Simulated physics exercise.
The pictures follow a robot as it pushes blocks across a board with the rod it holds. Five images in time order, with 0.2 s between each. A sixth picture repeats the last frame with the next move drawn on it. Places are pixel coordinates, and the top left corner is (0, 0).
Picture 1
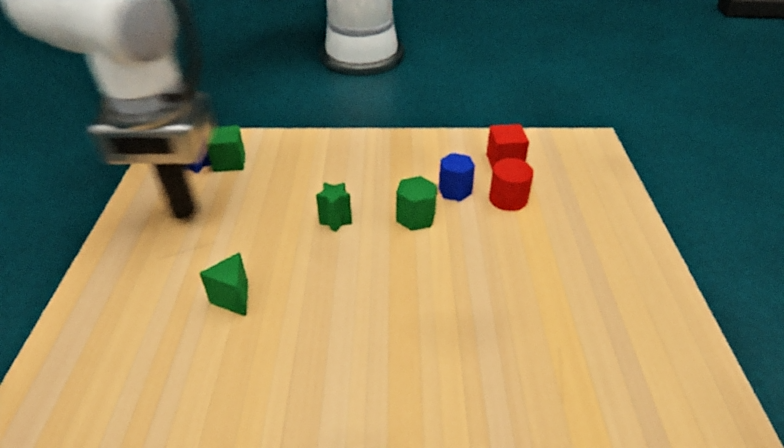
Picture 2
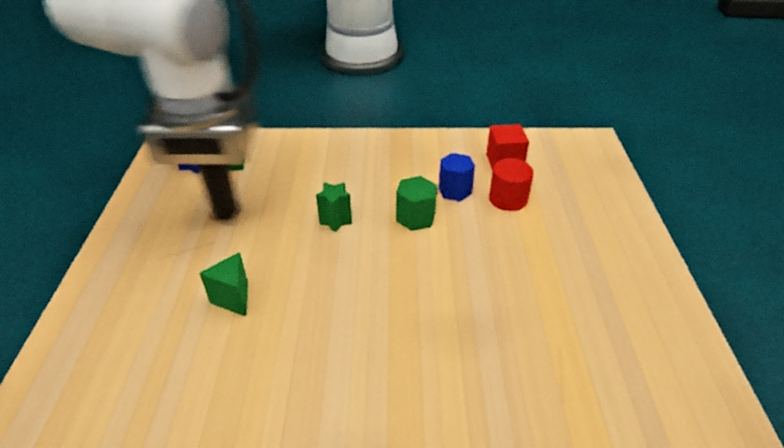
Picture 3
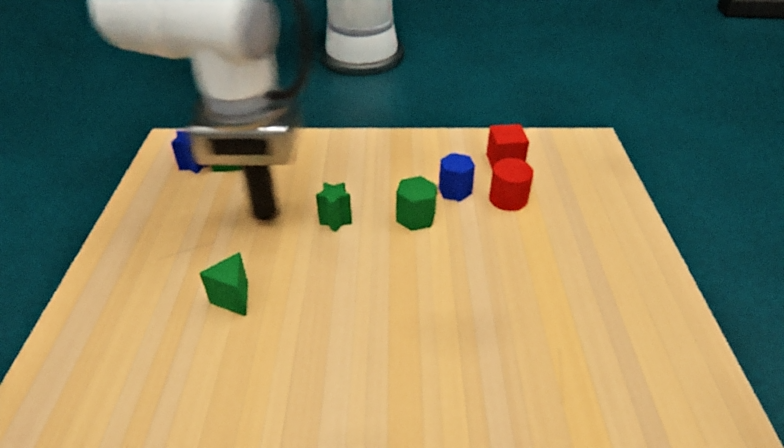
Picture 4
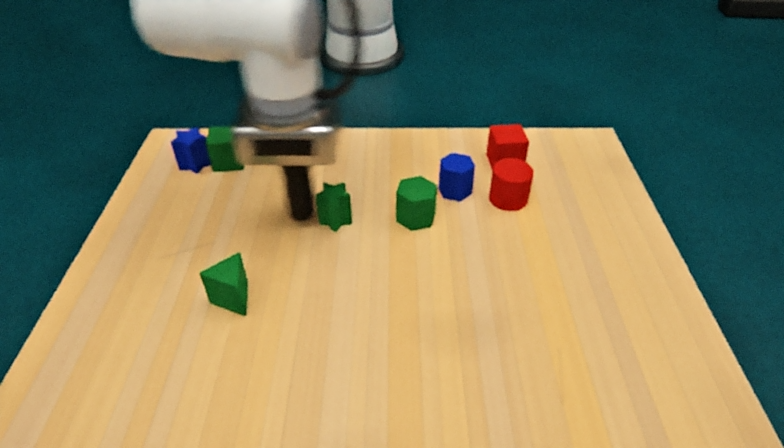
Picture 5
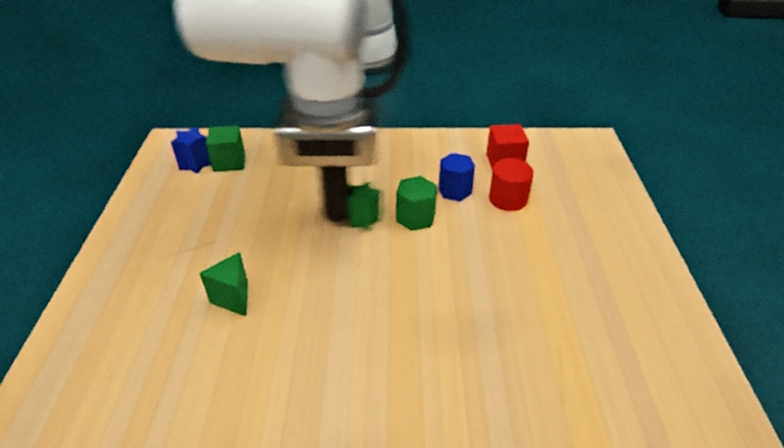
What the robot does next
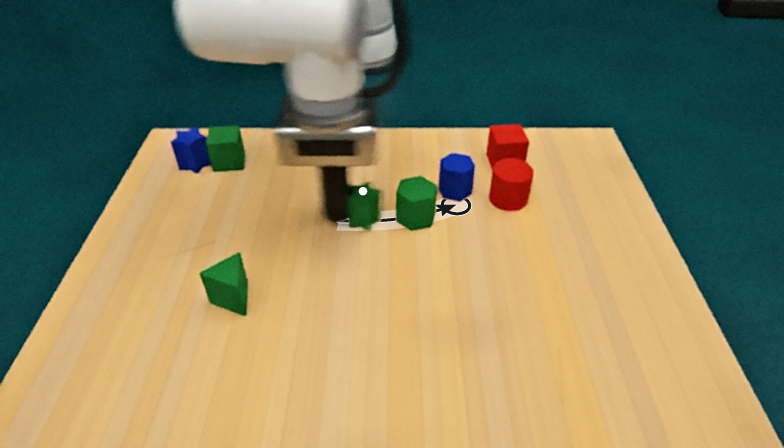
A white robot arm holding a dark rod sweeps steadily rightward across a pale wooden board on a dark teal surface, seen from a fixed, raised front view. A blue star-shaped block and green cube sit back left, a green triangular block nearer, green star and six-sided blocks mid-board, and blue and red blocks farther right. The rod reaches the green star and pushes it slightly right, toward the green six-sided block.
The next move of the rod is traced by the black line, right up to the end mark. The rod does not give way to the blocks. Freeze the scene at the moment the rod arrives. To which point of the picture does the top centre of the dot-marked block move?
My estimate: (477, 189).
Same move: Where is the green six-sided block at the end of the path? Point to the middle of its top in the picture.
The middle of the upper face of the green six-sided block will lie at about (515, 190) in the picture.
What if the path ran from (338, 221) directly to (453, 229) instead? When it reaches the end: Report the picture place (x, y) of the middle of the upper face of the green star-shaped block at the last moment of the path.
I'd expect the centre of its top face to be at (484, 202).
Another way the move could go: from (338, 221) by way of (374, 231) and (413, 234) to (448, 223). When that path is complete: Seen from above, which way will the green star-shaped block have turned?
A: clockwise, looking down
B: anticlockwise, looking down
Choice B: Anticlockwise, looking down.
The drawn path runs from (338, 221) over (380, 221) and (420, 215) to (456, 205); the dot is on the green star-shaped block.
On the path given first. One third of the way, rod at (382, 212); green star-shaped block at (408, 192); green six-sided block at (444, 186), turned 25° anticlockwise.
Two thirds of the way, rod at (420, 207); green star-shaped block at (447, 191), turned 20° clockwise; green six-sided block at (479, 185), turned 45° anticlockwise.
At the end, rod at (457, 197); green star-shaped block at (477, 189), turned 55° clockwise; green six-sided block at (513, 189), turned 65° anticlockwise; blue six-sided block at (463, 158), turned 15° anticlockwise; red cylinder at (527, 167).
